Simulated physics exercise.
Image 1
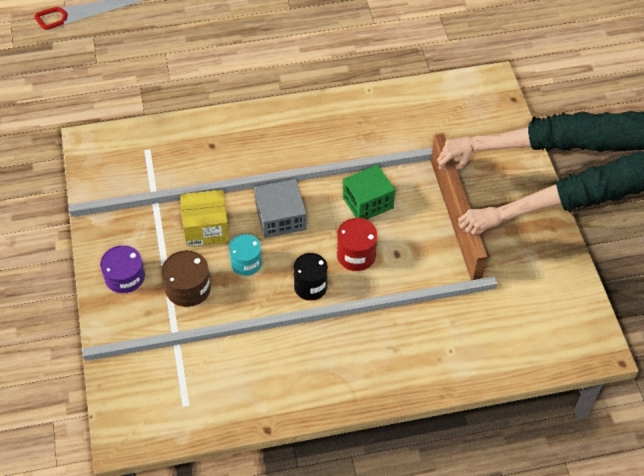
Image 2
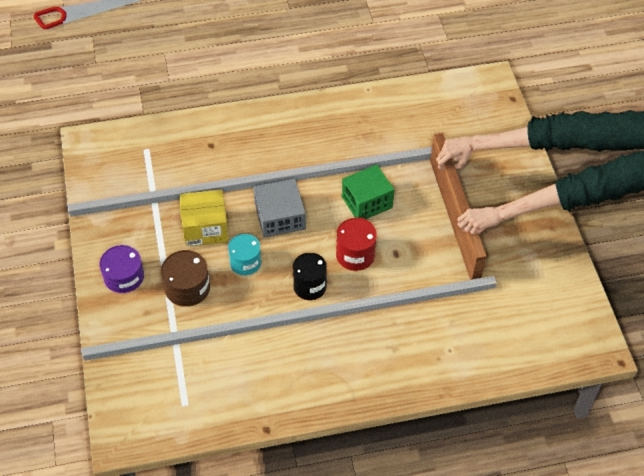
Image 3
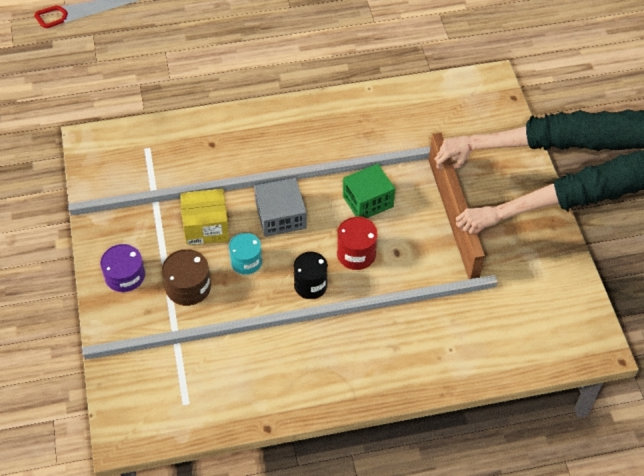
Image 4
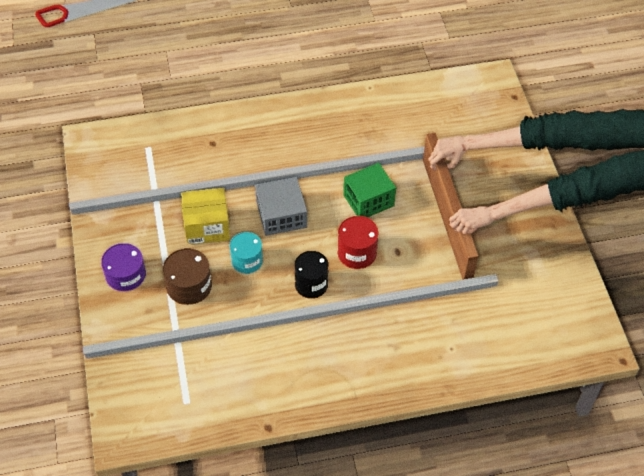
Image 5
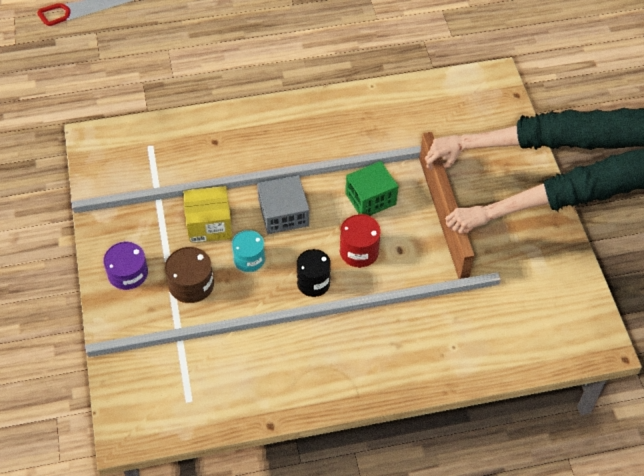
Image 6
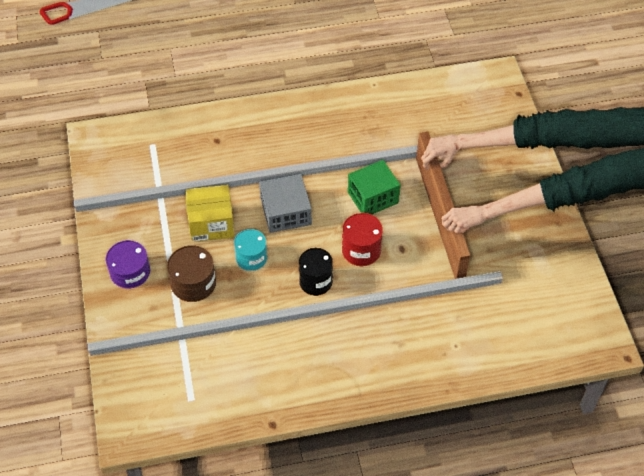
Two hands slide a wooden plank slightly left toward canisters and boxes that stay still.
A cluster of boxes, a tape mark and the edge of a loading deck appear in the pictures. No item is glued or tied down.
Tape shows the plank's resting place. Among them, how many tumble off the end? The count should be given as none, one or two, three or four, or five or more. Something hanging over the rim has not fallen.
One or a pair drop.
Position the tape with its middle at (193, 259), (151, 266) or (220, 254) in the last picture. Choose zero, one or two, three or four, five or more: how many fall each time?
Place one: None at all; place two: 1 or 2; place three: Not one.
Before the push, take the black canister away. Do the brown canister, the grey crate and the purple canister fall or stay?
The brown canister survives; the grey crate survives; the purple canister does not fall.
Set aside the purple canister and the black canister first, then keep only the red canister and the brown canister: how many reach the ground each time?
Result: 1 in the first case, with 1 in the second.
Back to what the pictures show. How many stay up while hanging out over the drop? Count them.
Count: 1.
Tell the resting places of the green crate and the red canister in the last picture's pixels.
You'll see the green crate at (144, 221), with the red canister at (151, 270).
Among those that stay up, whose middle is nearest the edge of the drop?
The purple canister finishes nearest.
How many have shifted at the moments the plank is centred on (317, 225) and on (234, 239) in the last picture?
Counts: 5, 7.
Soon after, none off yet; purple canister at rest near (128, 264); brown canister at rest near (192, 274); yellow parcel at rest near (210, 214).
After that, none off yet; purple canister at rest near (128, 264); brown canister displaced a little near (187, 275); yellow parcel displaced about its own width near (152, 224).
In the end, the number that fall off is one or two; gone, yellow parcel.
